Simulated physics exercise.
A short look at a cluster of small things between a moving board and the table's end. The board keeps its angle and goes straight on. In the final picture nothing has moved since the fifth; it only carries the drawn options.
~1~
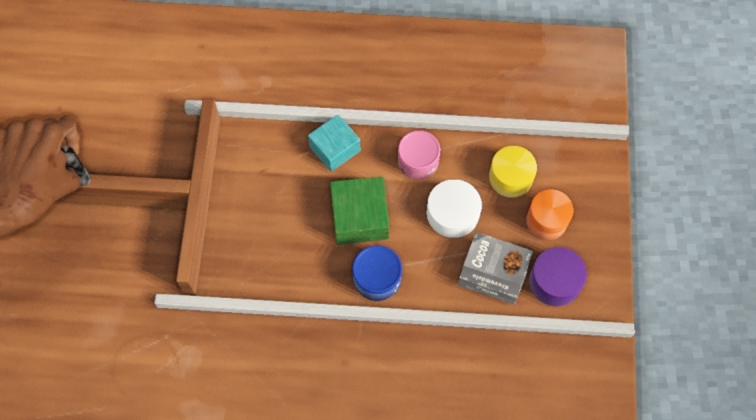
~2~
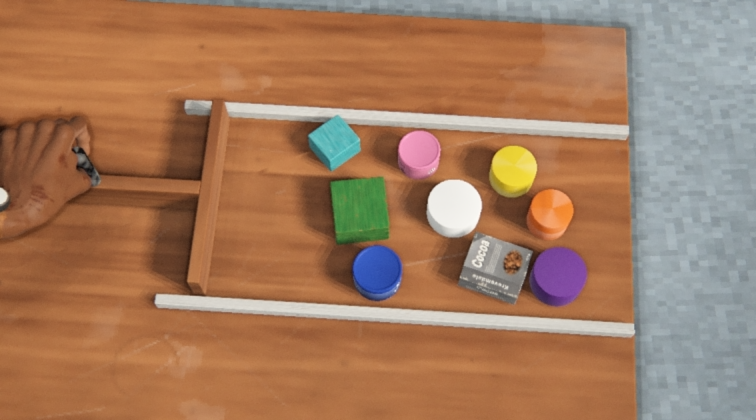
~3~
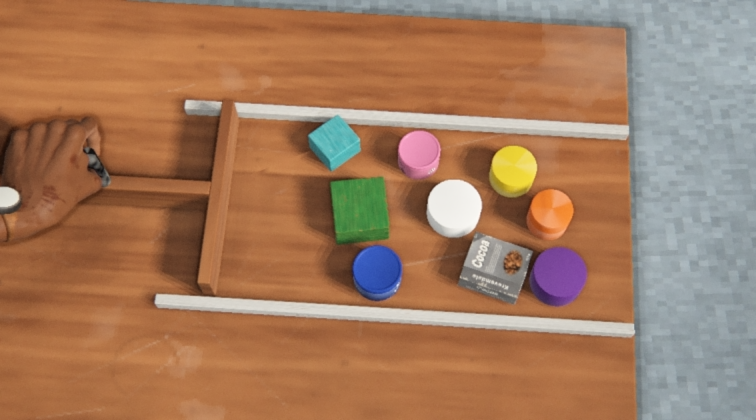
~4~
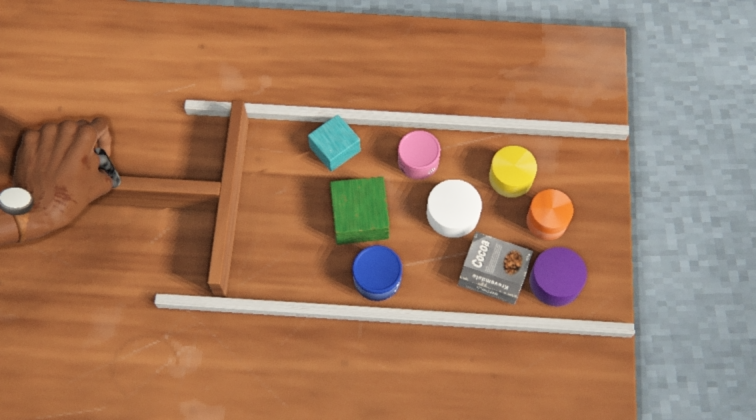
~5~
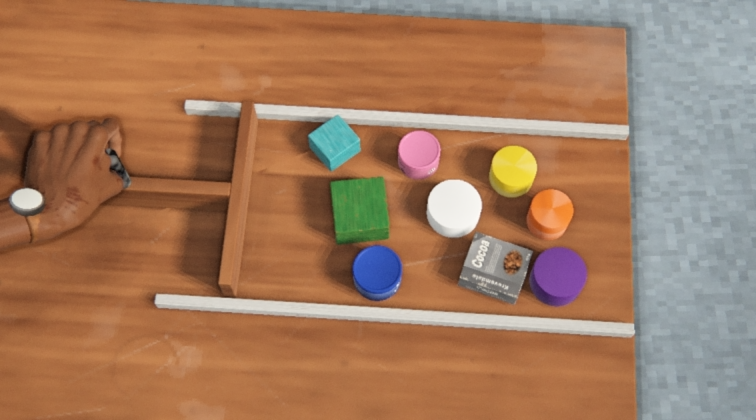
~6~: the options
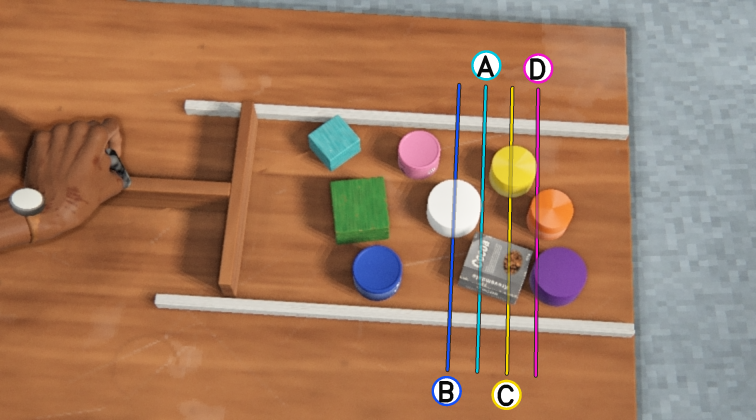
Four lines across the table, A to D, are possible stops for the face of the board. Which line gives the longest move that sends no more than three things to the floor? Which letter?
At D, and not beyond.
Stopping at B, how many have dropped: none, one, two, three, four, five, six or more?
The count is none.
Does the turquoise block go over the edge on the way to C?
No.
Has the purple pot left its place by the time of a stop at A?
By then, yes.
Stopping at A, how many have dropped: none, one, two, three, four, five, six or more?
In all, none.
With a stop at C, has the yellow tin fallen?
No.
On the marked copy, A at (482, 221); B at (454, 220); C at (510, 223); D at (537, 225).
Taking D. A third of the way, board (345, 196); turquoise block (384, 146); pink tub (429, 157).
Two thirds of the way, board (454, 202); purple pot (596, 283); orange tin (587, 219).
When it is over, board (537, 207); orange tin over the edge; purple pot over the edge; three fallen.
As for the rest, A is within the limit but short; B is within the limit but short; C is within the limit but short.
